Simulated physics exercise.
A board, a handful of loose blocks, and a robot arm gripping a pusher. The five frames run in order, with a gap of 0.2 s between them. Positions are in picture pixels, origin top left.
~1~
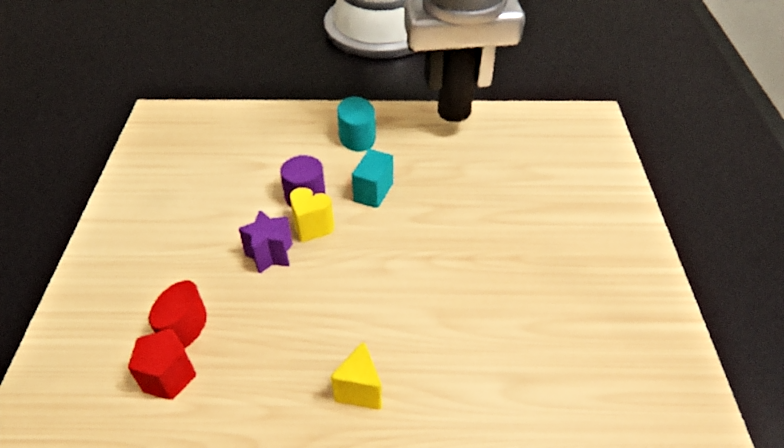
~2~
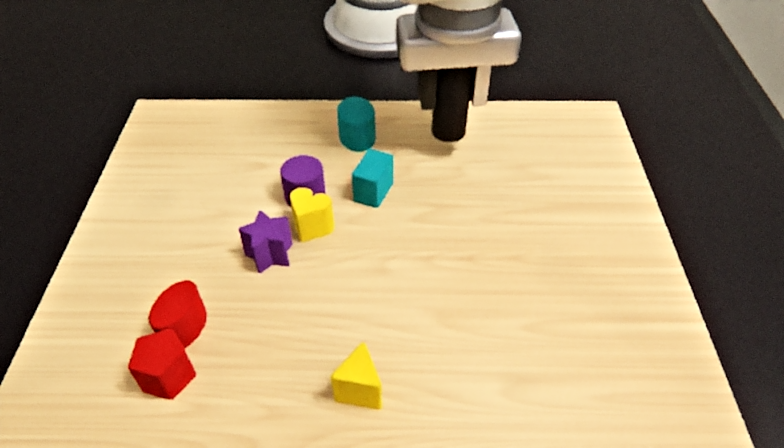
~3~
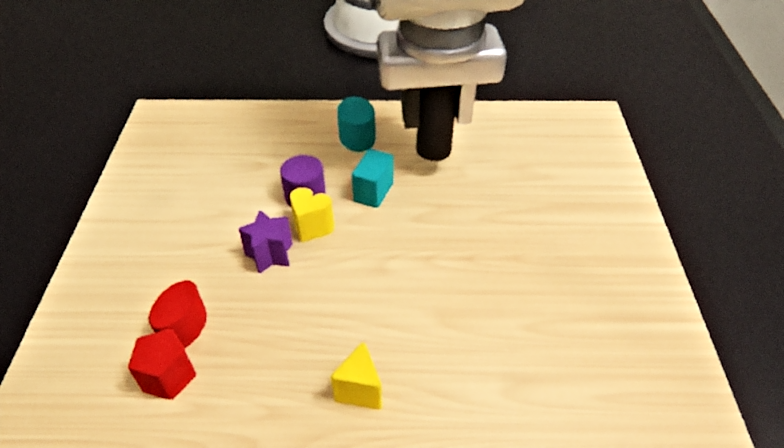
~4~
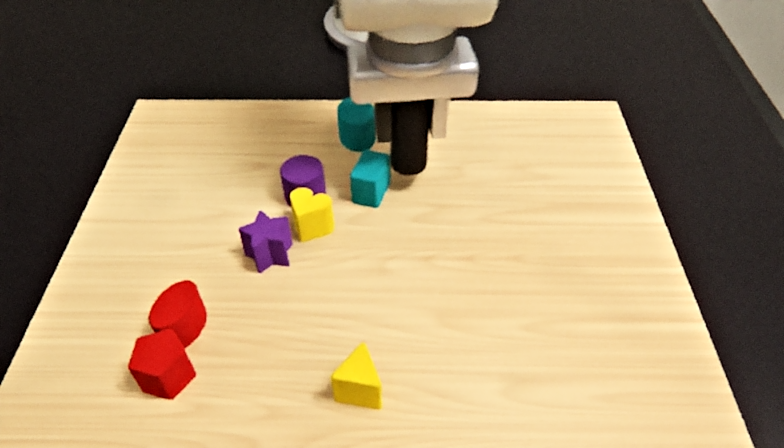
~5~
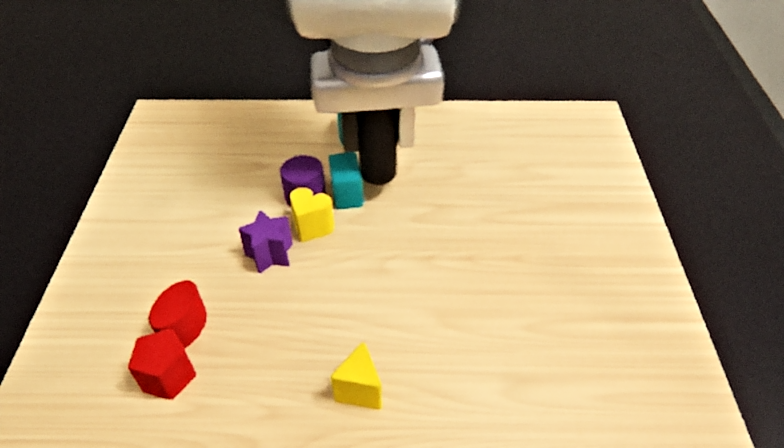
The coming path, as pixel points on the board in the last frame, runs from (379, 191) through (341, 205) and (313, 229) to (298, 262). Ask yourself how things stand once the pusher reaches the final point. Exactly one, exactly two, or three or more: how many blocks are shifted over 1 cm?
I predict three or more.
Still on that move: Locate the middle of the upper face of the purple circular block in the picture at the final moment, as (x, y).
At roughly (260, 166).
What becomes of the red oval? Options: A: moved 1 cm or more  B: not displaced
Choice B: Not displaced.
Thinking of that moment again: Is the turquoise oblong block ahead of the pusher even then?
The answer is no.
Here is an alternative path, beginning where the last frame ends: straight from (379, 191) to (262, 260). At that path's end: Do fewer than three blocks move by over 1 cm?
It seems not.
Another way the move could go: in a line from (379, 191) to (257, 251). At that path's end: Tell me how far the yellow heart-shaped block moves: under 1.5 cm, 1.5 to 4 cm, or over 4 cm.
It goes beyond 4 cm.
What follows on the original path. One third of the way, pusher (339, 187); purple circular block (271, 168); turquoise oblong block (306, 174), turned 25° clockwise.
Two thirds of the way, pusher (310, 211); purple star (248, 237), turned 20° clockwise; purple circular block (260, 166); yellow heart-shaped block (291, 225); turquoise oblong block (292, 177), turned 40° clockwise.
At the end, pusher (295, 244); red oval still; purple star (238, 249), turned 80° clockwise; purple circular block (260, 166); yellow heart-shaped block (275, 261); turquoise oblong block (292, 177), turned 40° clockwise.
